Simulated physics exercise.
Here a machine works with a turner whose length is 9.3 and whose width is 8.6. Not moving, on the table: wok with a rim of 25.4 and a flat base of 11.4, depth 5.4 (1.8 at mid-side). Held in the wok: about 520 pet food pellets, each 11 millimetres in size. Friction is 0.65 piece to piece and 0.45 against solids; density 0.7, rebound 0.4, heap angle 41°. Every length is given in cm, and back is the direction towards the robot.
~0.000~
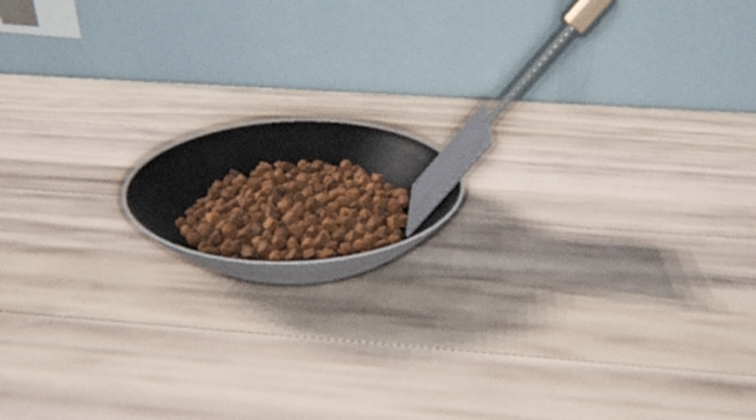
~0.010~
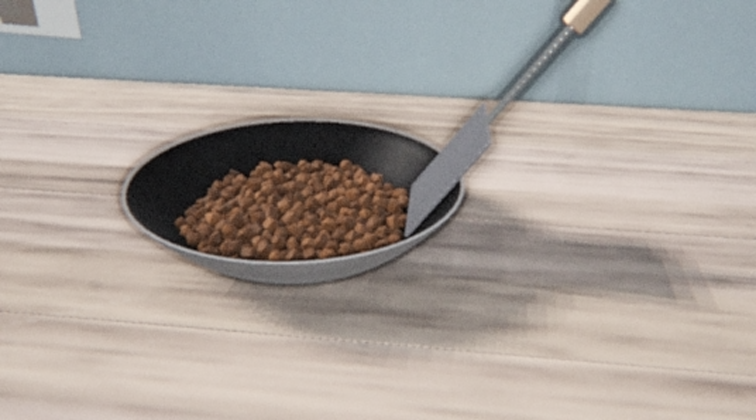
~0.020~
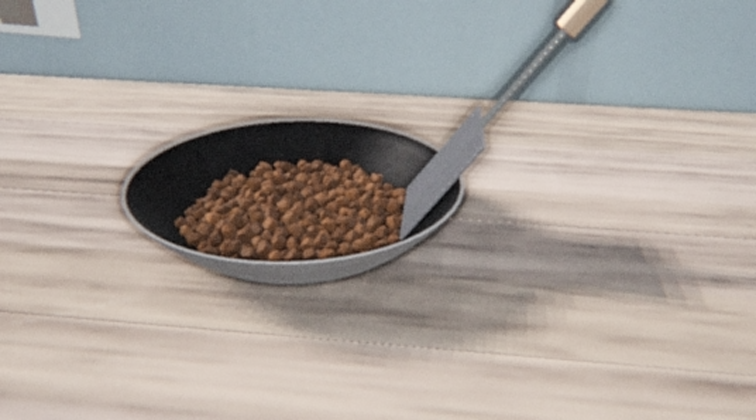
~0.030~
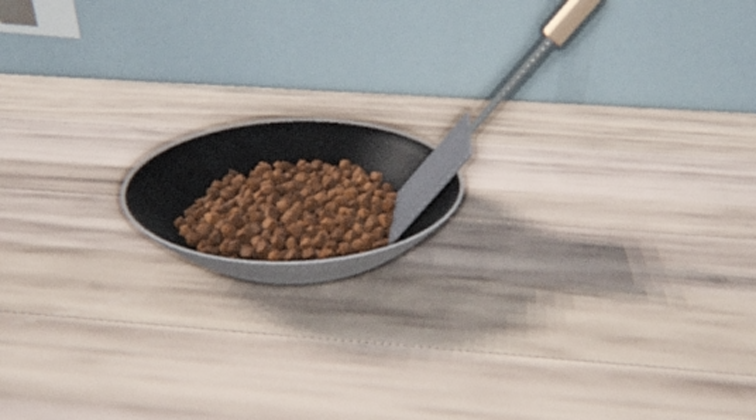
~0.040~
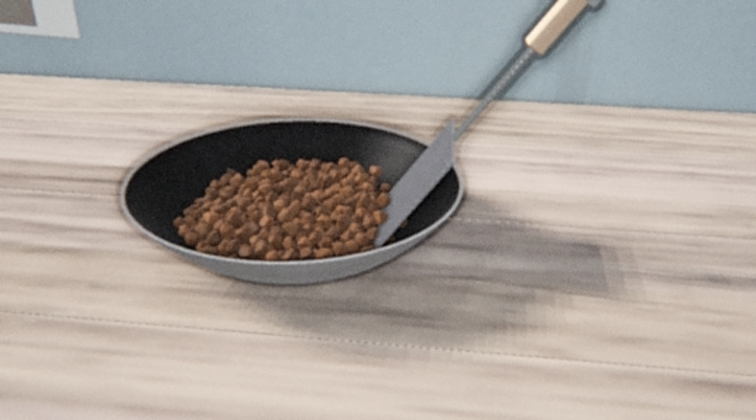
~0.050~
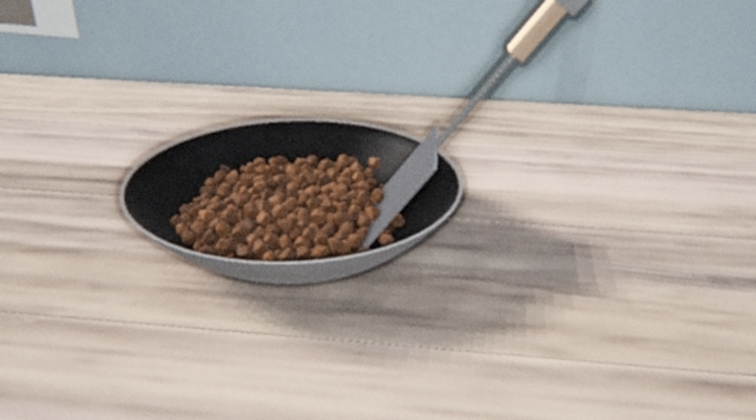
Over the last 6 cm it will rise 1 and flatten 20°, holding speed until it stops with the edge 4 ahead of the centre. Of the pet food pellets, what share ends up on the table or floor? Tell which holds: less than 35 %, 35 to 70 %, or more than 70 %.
What holds is less than 35 %.
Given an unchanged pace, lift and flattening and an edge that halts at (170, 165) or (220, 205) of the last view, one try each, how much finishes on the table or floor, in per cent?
Respectively about 60 and 25 percent end on the table or floor.
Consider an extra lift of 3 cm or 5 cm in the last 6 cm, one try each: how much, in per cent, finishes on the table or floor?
Near 10 and 15 percent respectively.
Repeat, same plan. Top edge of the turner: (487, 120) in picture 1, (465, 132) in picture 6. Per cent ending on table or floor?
Some 5 per cent.
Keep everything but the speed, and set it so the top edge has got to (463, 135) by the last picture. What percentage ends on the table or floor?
Roughly 5 per cent.
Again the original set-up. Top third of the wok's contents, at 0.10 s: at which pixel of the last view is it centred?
I'd put it close to (252, 187).
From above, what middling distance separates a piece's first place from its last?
About 6 cm.
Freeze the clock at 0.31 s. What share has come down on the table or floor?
Some 5 per cent.
After 0.07 s, sloping 54°, highest piece 7 above the table; 523 in the wok.
After 0.10 s, sloping 47°, highest piece 9 above the table; 523 in the wok.
After 0.31 s, sloping 35°, highest piece 8 above the table; 486 in the wok, 30 on the table or floor, 7 on the blade or in flight.
After 1.36 s, sloping 35°, highest piece 7 above the table; 485 in the wok, 38 on the table or floor.
At rest, 485 in the wok, 38 on the table or floor. That is 7 % on the table or floor.
